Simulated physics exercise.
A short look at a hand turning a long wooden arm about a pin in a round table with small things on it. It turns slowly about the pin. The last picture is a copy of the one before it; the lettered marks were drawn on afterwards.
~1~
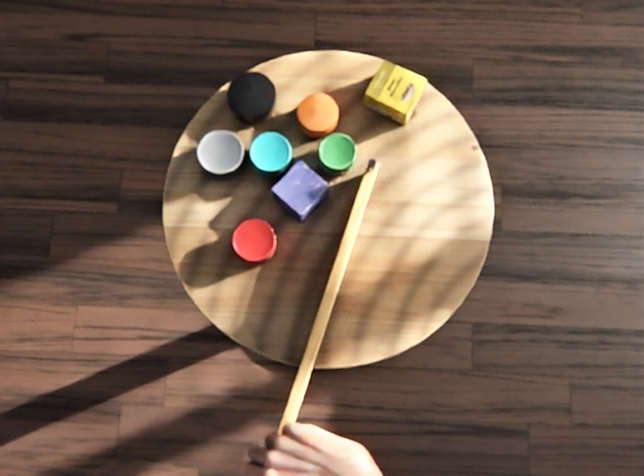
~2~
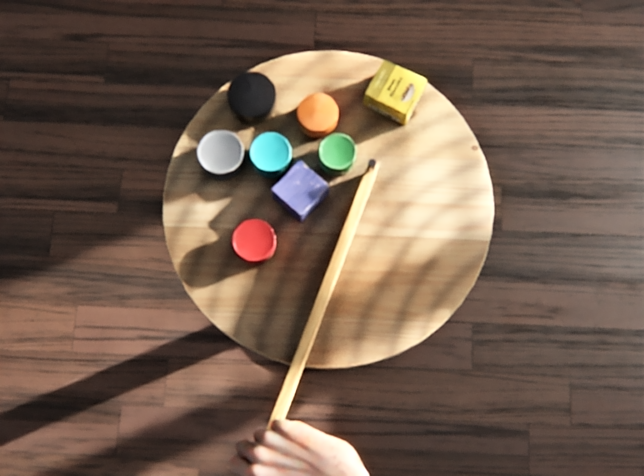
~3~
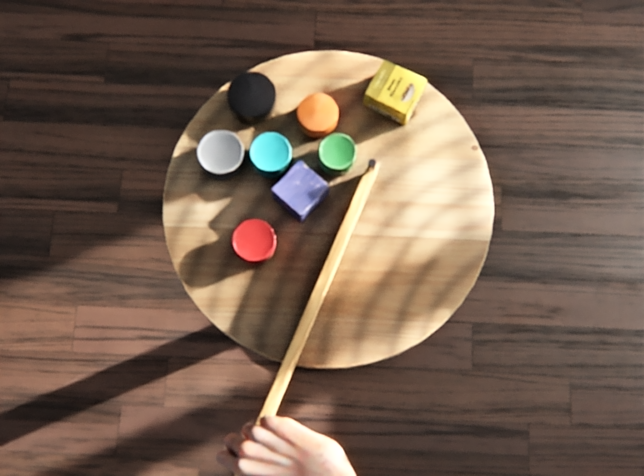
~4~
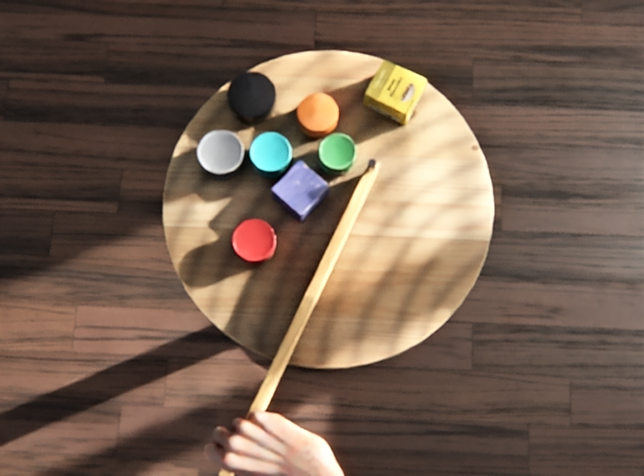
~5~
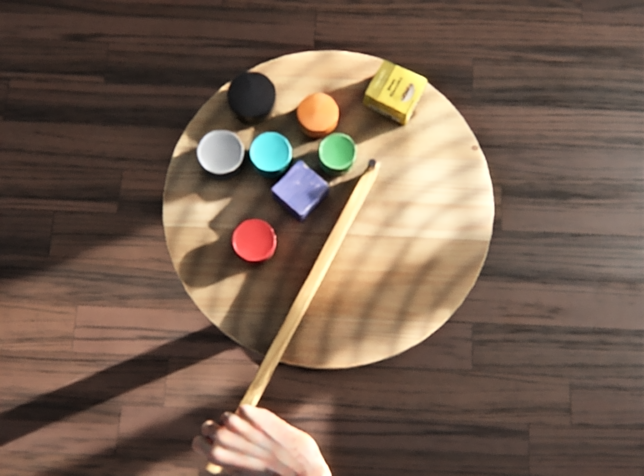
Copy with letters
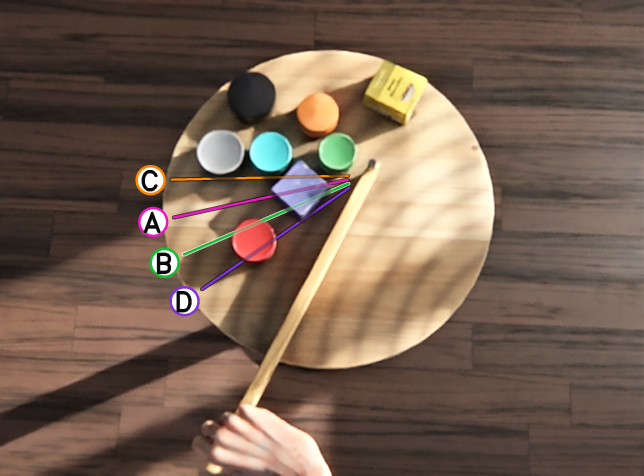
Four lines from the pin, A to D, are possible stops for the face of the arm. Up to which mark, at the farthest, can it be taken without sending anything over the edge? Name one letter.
The farthest safe stop is C.
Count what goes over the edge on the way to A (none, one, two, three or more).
By then, none.
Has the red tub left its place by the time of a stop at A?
By then, yes.
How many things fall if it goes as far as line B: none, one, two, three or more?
In all, none.
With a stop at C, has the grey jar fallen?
No.
On the copy, A at (262, 198); B at (267, 219); C at (260, 178); D at (277, 237).
On C. First, arm (282, 240); red tub (251, 239); black pot (252, 98).
Then, arm (261, 201); grey jar (220, 152); red tub (225, 194).
Finally, arm (256, 171); black pot (247, 84); grey jar (214, 115); nothing has fallen.
By contrast, A is safe but short; B is safe but short; D is safe but short.
